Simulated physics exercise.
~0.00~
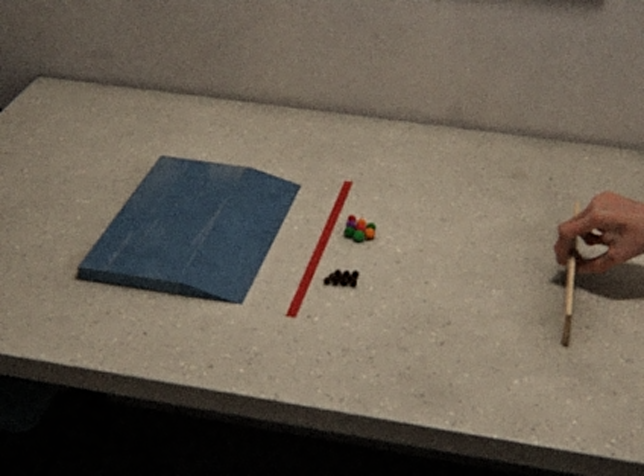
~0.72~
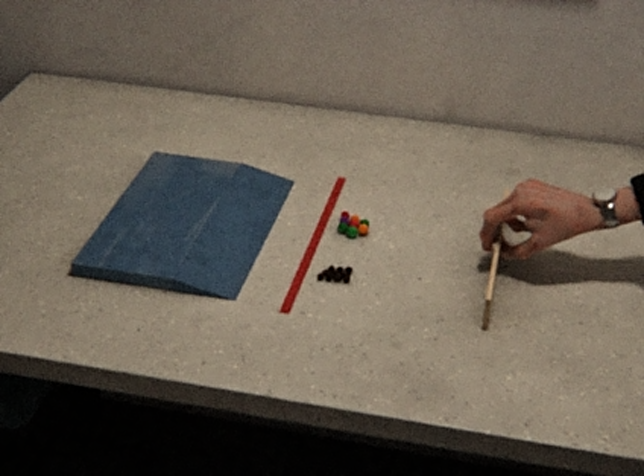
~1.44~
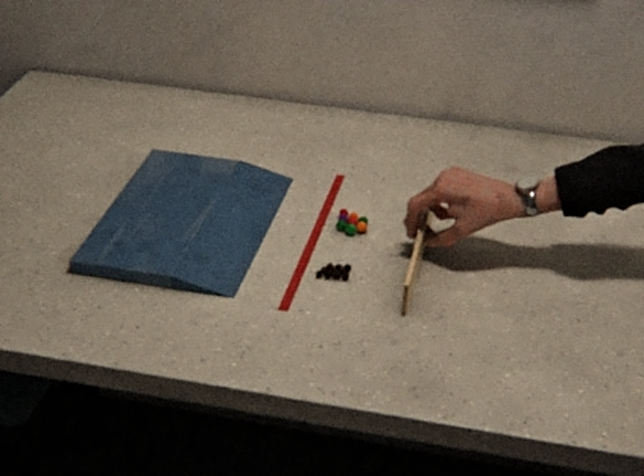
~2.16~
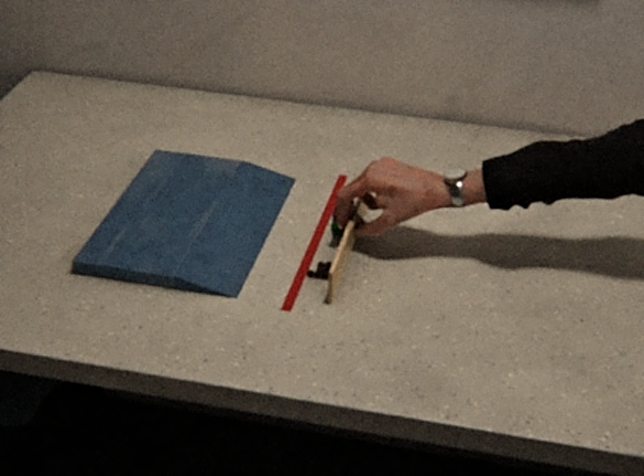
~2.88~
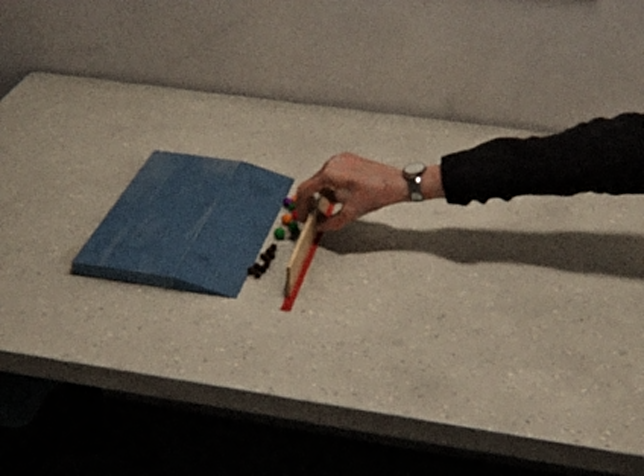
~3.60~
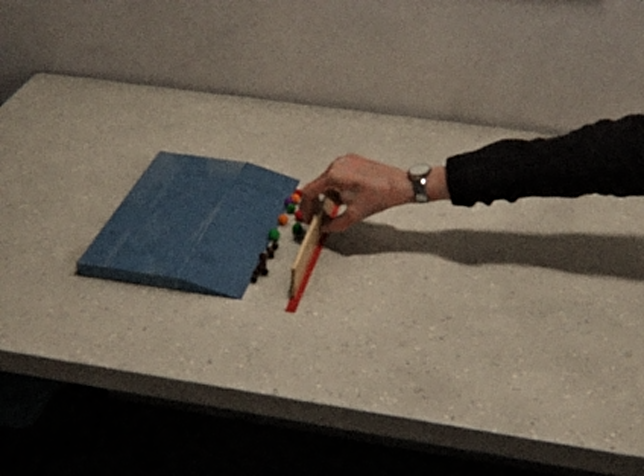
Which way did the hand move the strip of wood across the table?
The hand moved the strip of wood to the left, toward the red line and the blue ramp.
